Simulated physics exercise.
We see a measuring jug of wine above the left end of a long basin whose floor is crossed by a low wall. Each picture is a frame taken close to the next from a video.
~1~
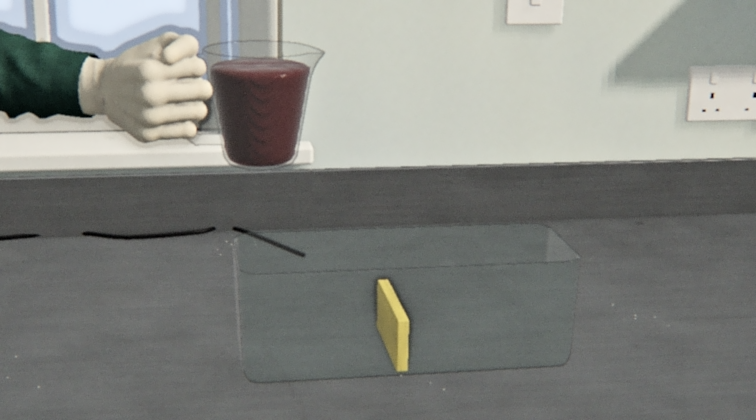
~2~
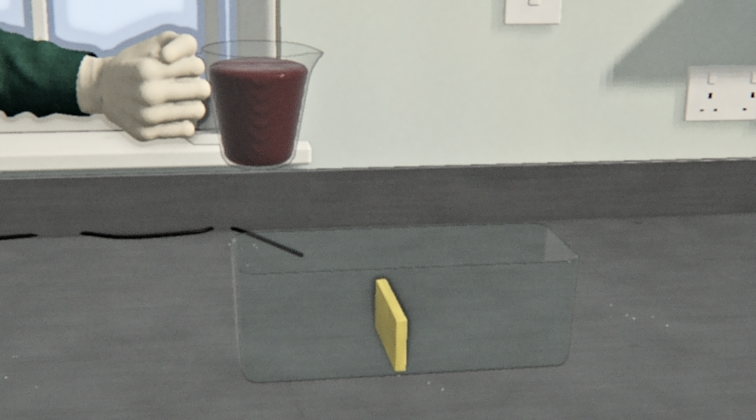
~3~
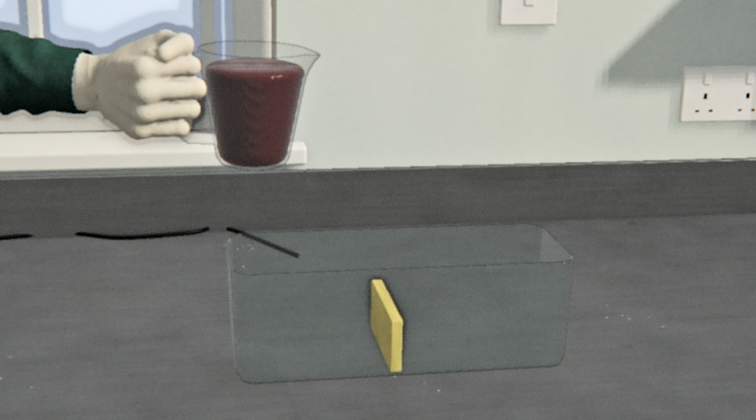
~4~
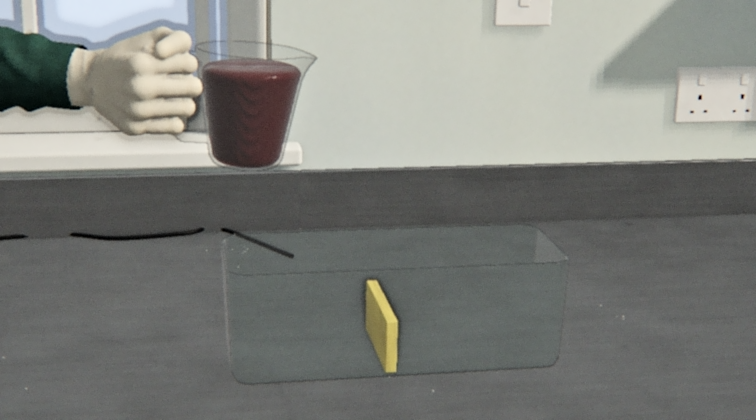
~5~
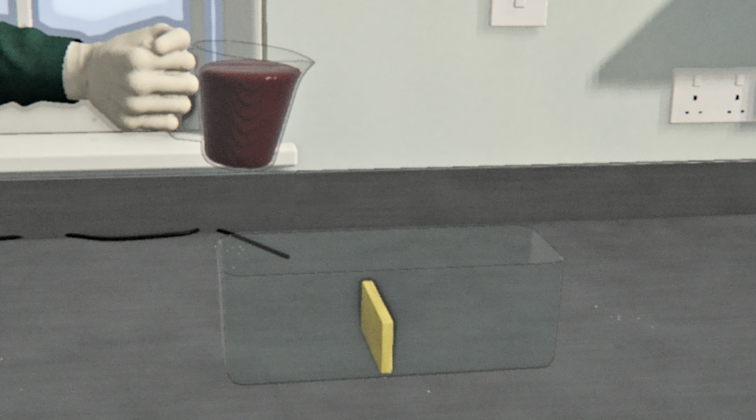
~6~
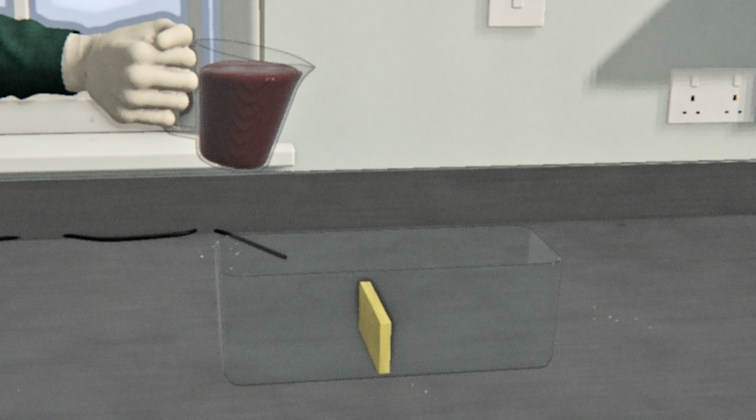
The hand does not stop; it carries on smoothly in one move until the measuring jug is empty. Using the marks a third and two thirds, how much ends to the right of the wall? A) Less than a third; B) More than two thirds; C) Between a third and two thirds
Between a third and two thirds.
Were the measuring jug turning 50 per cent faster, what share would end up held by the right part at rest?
Roughly 45 in a hundred.
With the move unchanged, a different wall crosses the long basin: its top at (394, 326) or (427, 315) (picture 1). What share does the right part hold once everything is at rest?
Case 1: 60 %; case 2: 5 %.
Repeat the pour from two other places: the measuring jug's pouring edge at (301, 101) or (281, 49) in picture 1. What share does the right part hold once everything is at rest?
0 % and 5 %.
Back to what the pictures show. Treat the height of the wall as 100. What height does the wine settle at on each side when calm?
Left about 20, right about 20.
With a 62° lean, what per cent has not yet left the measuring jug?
Roughly 75 percent remains at that point.
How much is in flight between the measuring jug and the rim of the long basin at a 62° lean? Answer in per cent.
Some 20 per cent.
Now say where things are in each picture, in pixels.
In the first picture, it leans 0°; its right rim is at (325, 51); the wine meets the walls at (209, 67) and (310, 65); the long basin's rim runs from (236, 255) to (565, 243); the wall's top is at (392, 301).
In the second picture, it leans 0°; its right rim is at (323, 51); the wine meets the walls at (208, 66) and (307, 66).
In the third picture, it leans 2°; its right rim is at (320, 53); the wine meets the walls at (204, 66) and (305, 66).
In the fourth picture, it leans 4°; its right rim is at (317, 56); the wine meets the walls at (201, 67) and (302, 67).
In the fifth picture, it leans 7°; its right rim is at (315, 60); the wine meets the walls at (199, 68) and (300, 69).
In the sixth picture, it leans 11°; its right rim is at (315, 65); the wine meets the walls at (199, 69) and (302, 69).
A moment on, the measuring jug is tipped part way and 74 per cent is still to pour, 1 is left of the wall and 6 right of it.
Next, the measuring jug is tipped on its side and 16 per cent is still to pour, 14 is left of the wall and 52 right of it.
Then the measuring jug is tipped right over and 0 per cent is still to pour, 41 is left of the wall and 57 right of it.
Later the measuring jug is tipped right over and 0 per cent is still to pour, 41 is left of the wall and 58 right of it.
Finally, 41 per cent lies left of the wall, 58 right of it and 1 outside.
